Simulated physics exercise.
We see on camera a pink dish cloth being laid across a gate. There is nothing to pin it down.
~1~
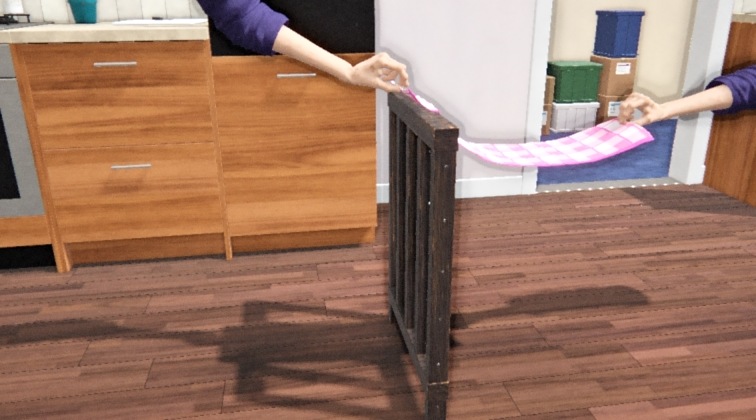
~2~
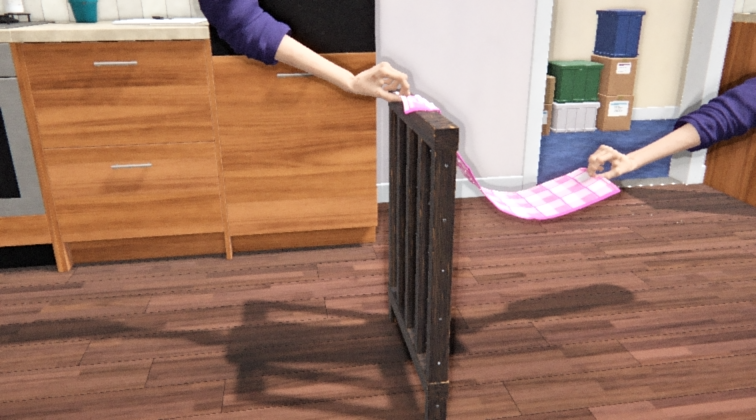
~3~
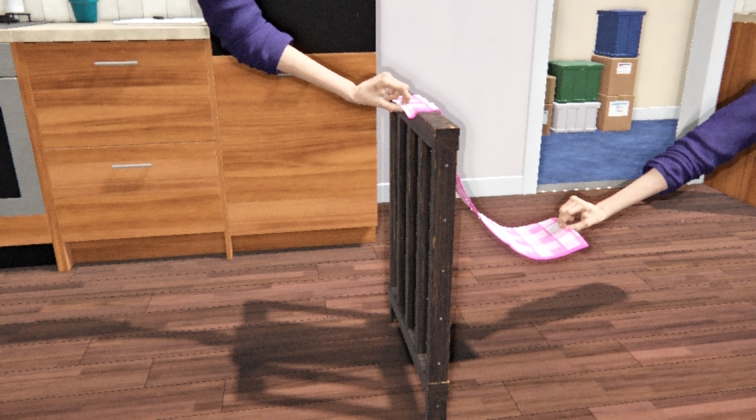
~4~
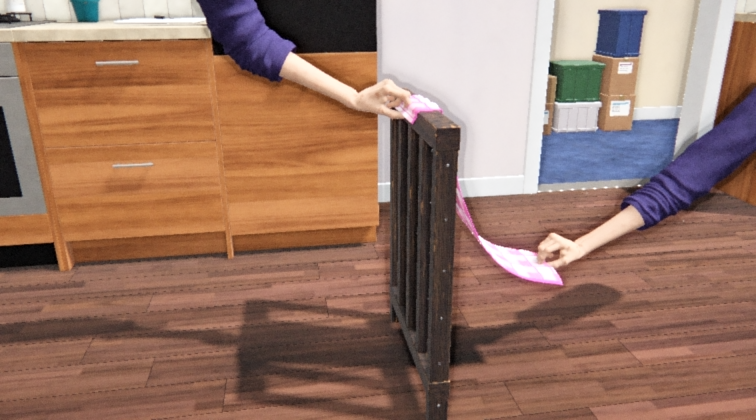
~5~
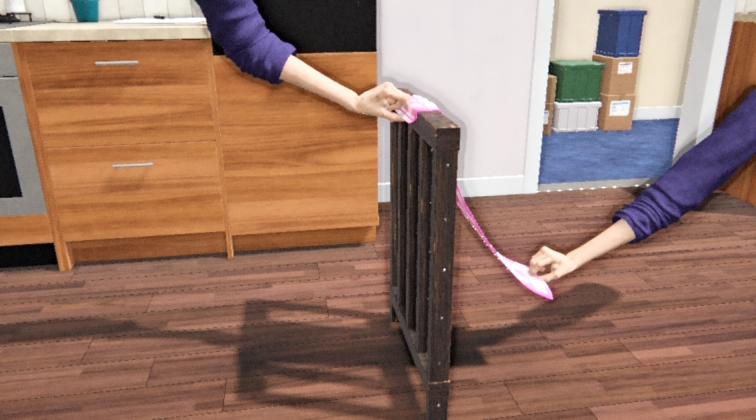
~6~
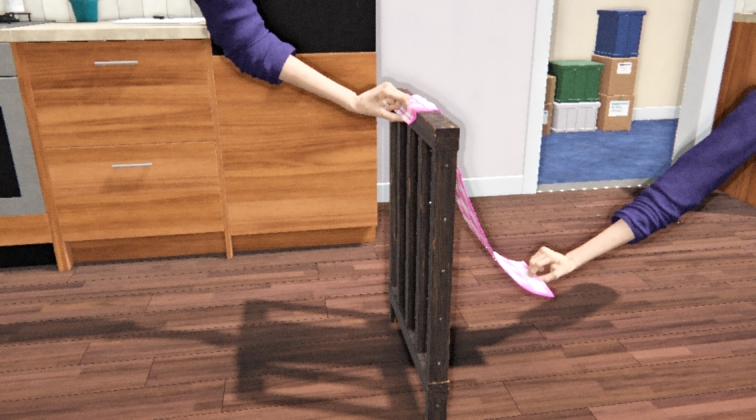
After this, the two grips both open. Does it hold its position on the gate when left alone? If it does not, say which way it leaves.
My prediction is it will come away on the right.
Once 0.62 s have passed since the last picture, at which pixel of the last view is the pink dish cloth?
Its middle is around pixel (463, 356).
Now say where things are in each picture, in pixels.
Left end (413, 94); right end (649, 141); top of the gate (447, 133), in the first frame.
Left end (411, 112); right end (616, 193), in the second frame.
Left end (415, 117); right end (584, 247); top of the gate (448, 133), in the third frame.
Left end (416, 119); right end (558, 284), in the fourth frame.
Left end (414, 121); right end (548, 298), in the fifth frame.
Left end (414, 121); right end (549, 297); far more of it on the right, in the sixth frame.
Then, 0.22 s later than the last view, dish cloth clear of the top and falling near (465, 234).
Then, 0.40 s later than the last view, dish cloth clear of the top and falling near (466, 329).
Then, 0.62 s later than the last view, dish cloth in a heap on the floor near (463, 356).
Finally, dish cloth in a heap on the floor near (463, 357). The pink dish cloth goes down on the right side.
